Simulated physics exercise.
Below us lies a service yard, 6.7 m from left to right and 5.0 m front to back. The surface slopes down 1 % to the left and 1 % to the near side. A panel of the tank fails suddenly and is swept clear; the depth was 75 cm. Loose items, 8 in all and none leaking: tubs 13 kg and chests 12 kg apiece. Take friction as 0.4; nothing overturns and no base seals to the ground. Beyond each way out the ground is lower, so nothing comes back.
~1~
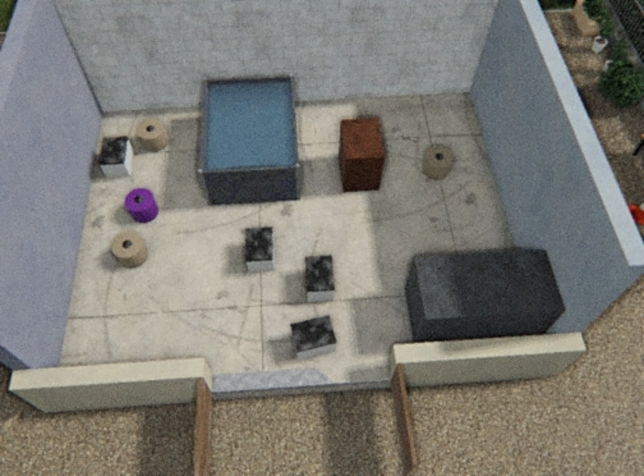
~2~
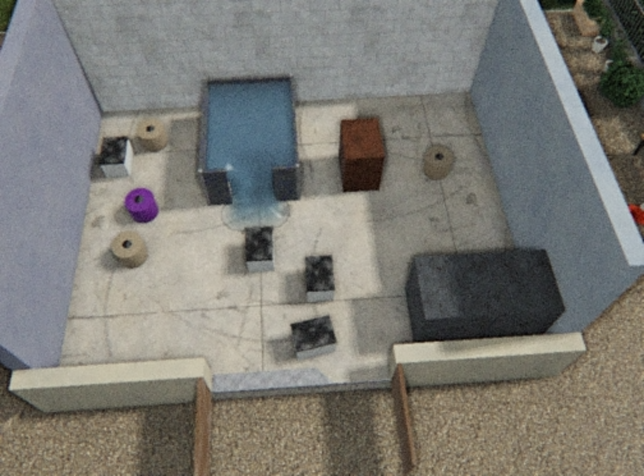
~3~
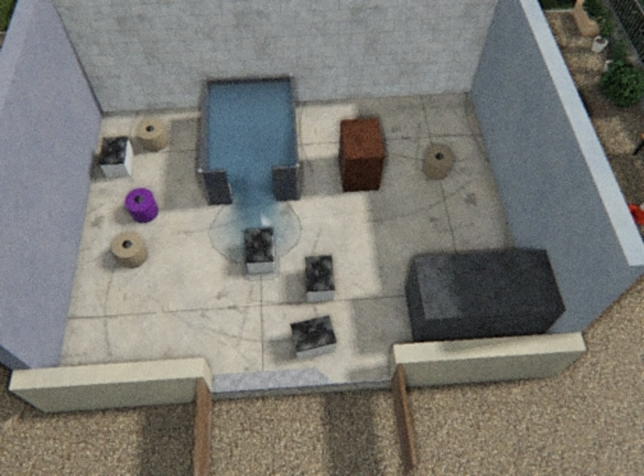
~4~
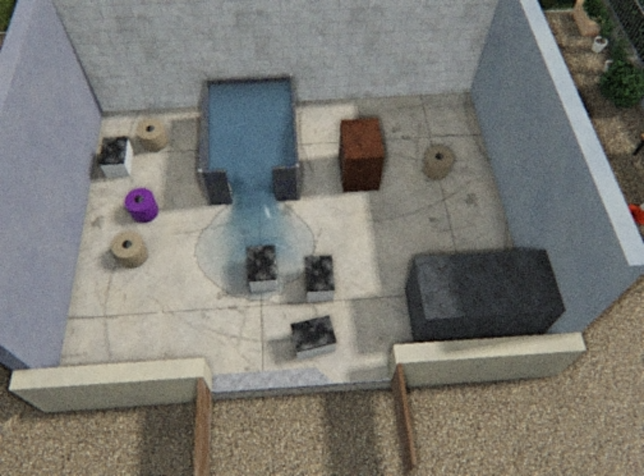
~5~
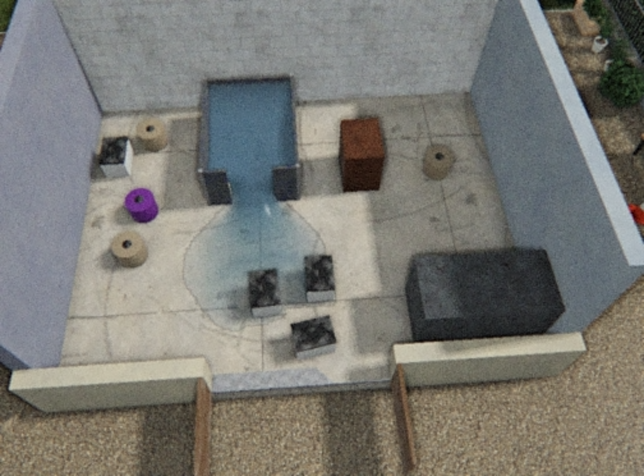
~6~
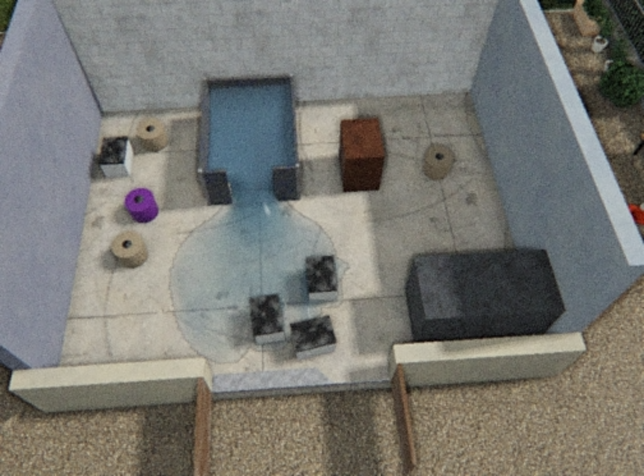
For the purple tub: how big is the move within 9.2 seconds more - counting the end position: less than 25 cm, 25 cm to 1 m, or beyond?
The purple tub barely shifts.
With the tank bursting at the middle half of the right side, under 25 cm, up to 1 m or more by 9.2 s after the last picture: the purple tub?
Then the purple tub stays put.
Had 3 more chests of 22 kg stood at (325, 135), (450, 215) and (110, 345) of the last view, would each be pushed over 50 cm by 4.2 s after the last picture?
In turn: Less, short of it, more.
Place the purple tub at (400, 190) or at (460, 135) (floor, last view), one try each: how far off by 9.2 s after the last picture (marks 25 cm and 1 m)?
In turn: It holds its place; it barely shifts.
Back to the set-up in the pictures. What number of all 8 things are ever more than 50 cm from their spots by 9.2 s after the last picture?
4 of them.
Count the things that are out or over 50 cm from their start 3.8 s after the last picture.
By then 3.
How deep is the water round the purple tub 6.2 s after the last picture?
Roughly 3 cm.
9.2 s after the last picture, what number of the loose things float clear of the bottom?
At that moment 0.
Then, 1.2 s after the last picture the purple tub is near (139, 199), 0.0 m from its start, aground; 2 of 8 are out; 1 afloat.
Then, 3.8 s after the last picture the purple tub is near (139, 199), 0.0 m from its start, aground; 2 of 8 are out; 0 afloat.
Then, 6.2 s after the last picture the purple tub is near (139, 199), 0.0 m from its start, aground; 3 of 8 are out; 0 afloat.
Then, 9.2 s after the last picture the purple tub is near (139, 199), 0.0 m from its start, aground; 3 of 8 are out; 0 afloat.
